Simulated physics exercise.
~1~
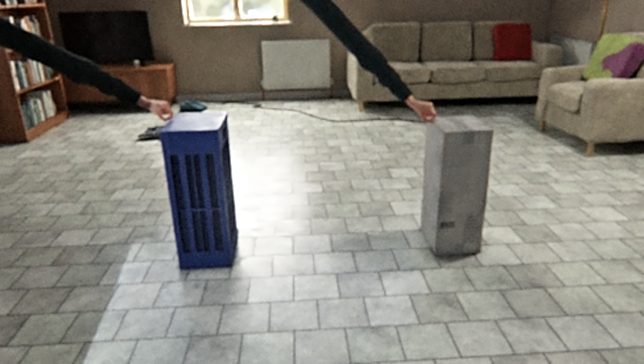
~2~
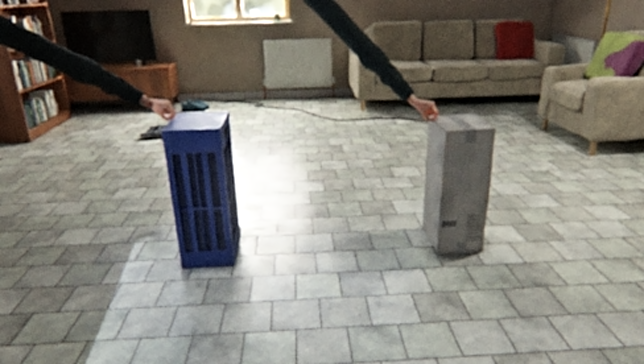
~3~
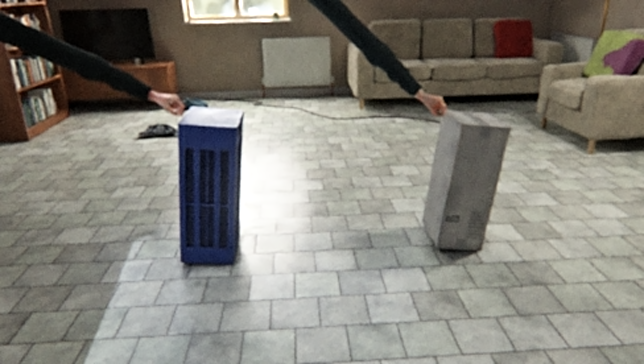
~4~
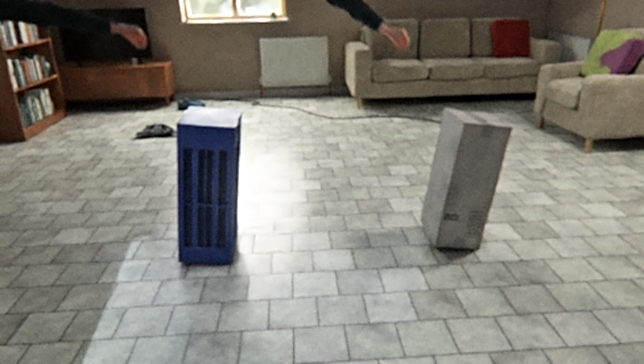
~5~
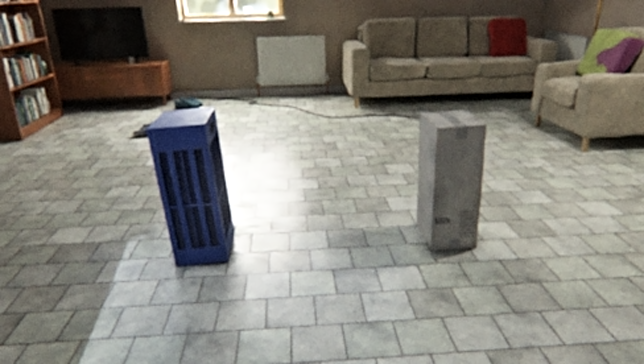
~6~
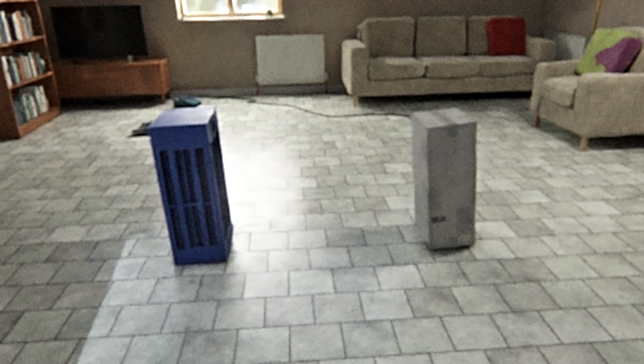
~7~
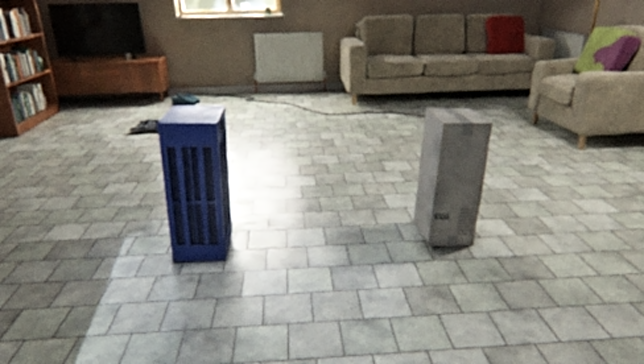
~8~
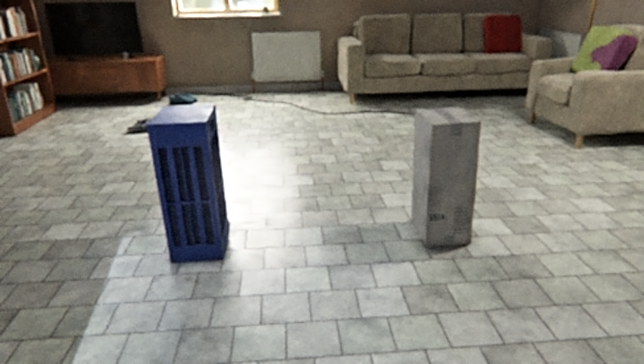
Two hands tilting a blue crate and a white box to the right, then letting go, both rocking and ending upright.
